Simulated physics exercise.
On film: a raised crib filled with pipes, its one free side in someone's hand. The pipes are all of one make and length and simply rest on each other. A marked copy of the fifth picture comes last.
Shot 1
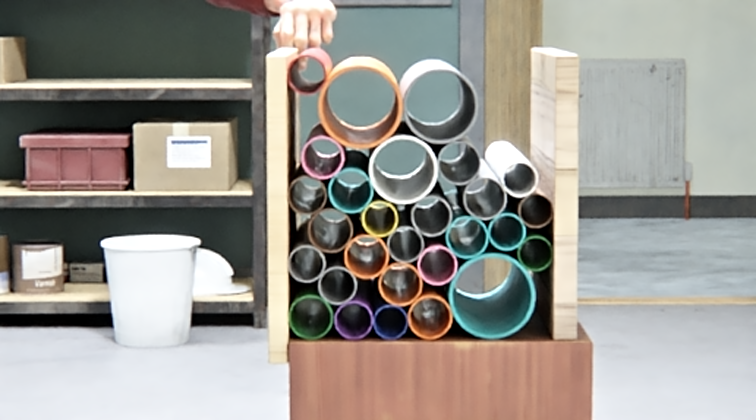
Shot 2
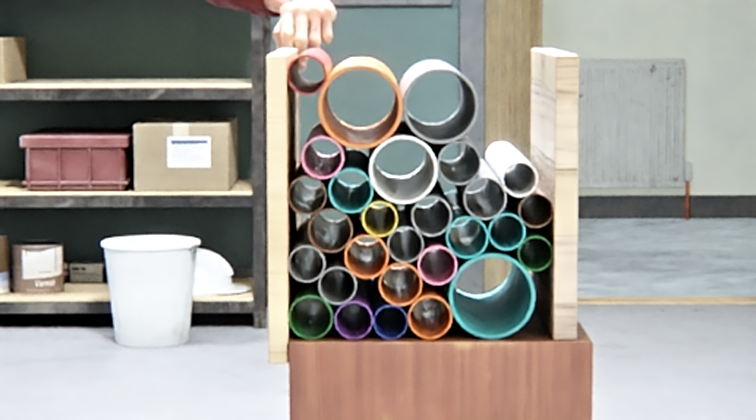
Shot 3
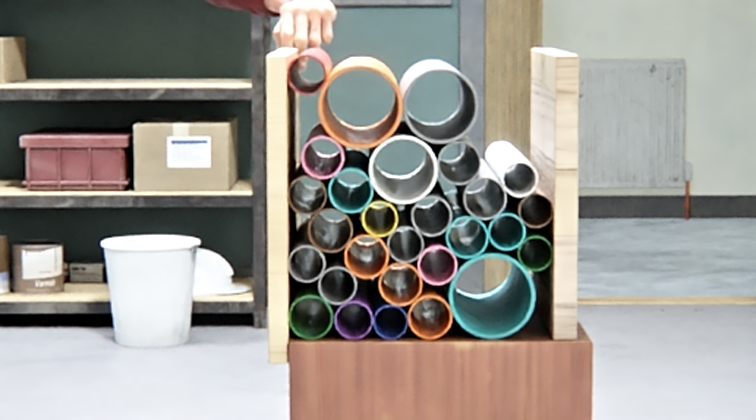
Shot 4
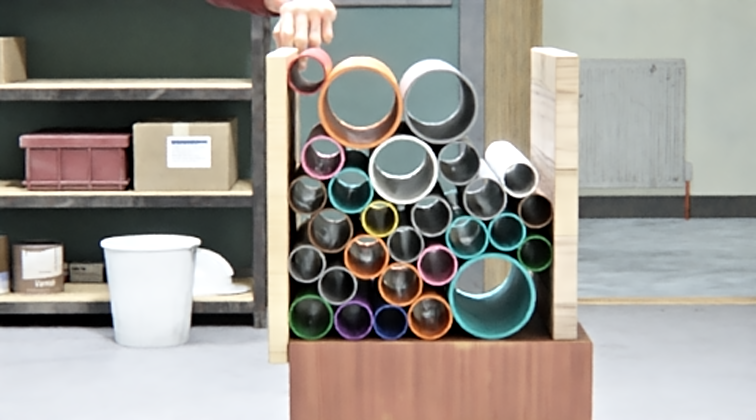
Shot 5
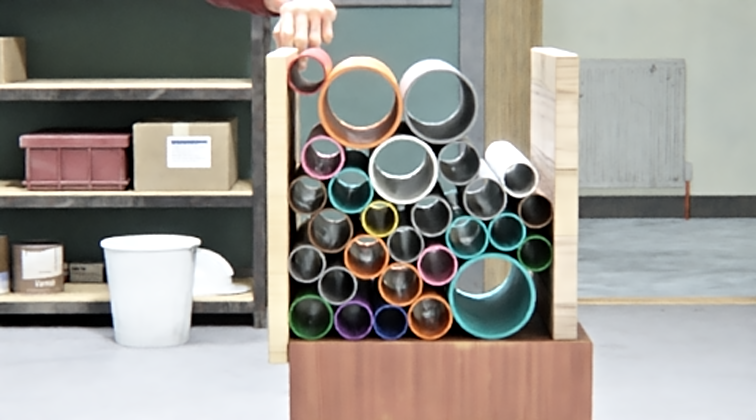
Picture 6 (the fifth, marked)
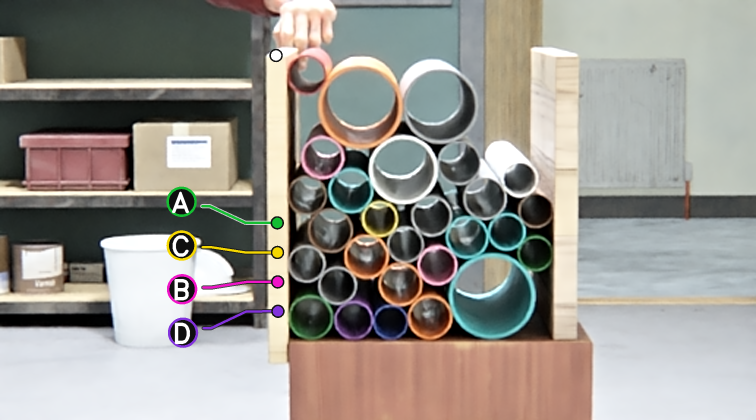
Nothing visibly moves, neither the hand at the top of the crib's left board nor the camera, which looks straight on from the front in a room with shelves. Coloured pipes lie stacked end-on between two wooden boards on a reddish-brown base, large orange and grey ones on top, a large teal one low at right. The hand stays above the pink pipe at upper left, and every pipe keeps its place.
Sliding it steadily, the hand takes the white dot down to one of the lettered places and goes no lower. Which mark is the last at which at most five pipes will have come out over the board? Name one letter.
It can be let down to B.
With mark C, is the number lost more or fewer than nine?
Fewer than nine.
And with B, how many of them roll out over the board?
It comes to four.
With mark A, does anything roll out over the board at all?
Yes.
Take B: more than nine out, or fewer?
Fewer than nine.
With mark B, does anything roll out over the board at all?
Yes, at B.
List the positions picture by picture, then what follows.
A pink pipe (438, 265); a grey pipe (431, 216); a white pipe (403, 170), in the first frame.
A white pipe (403, 170); a grey pipe (441, 106), in the second frame.
Side board (285, 193); a green pipe (311, 317), in the third frame.
A grey pipe (338, 285); a pink pipe (438, 265), in the fourth frame.
A grey pipe (431, 216); a white pipe (403, 170); a grey pipe (441, 106), in the fifth frame.
On the copy, A at (277, 223); B at (278, 282); C at (277, 252); D at (278, 312); the white dot at (276, 56).
On B. First, top of the board (287, 149).
Then, top of the board (288, 254).
Finally, top of the board (288, 281), four out over the board.
By contrast, A three out over the board; C three out over the board; D more than five out over the board.
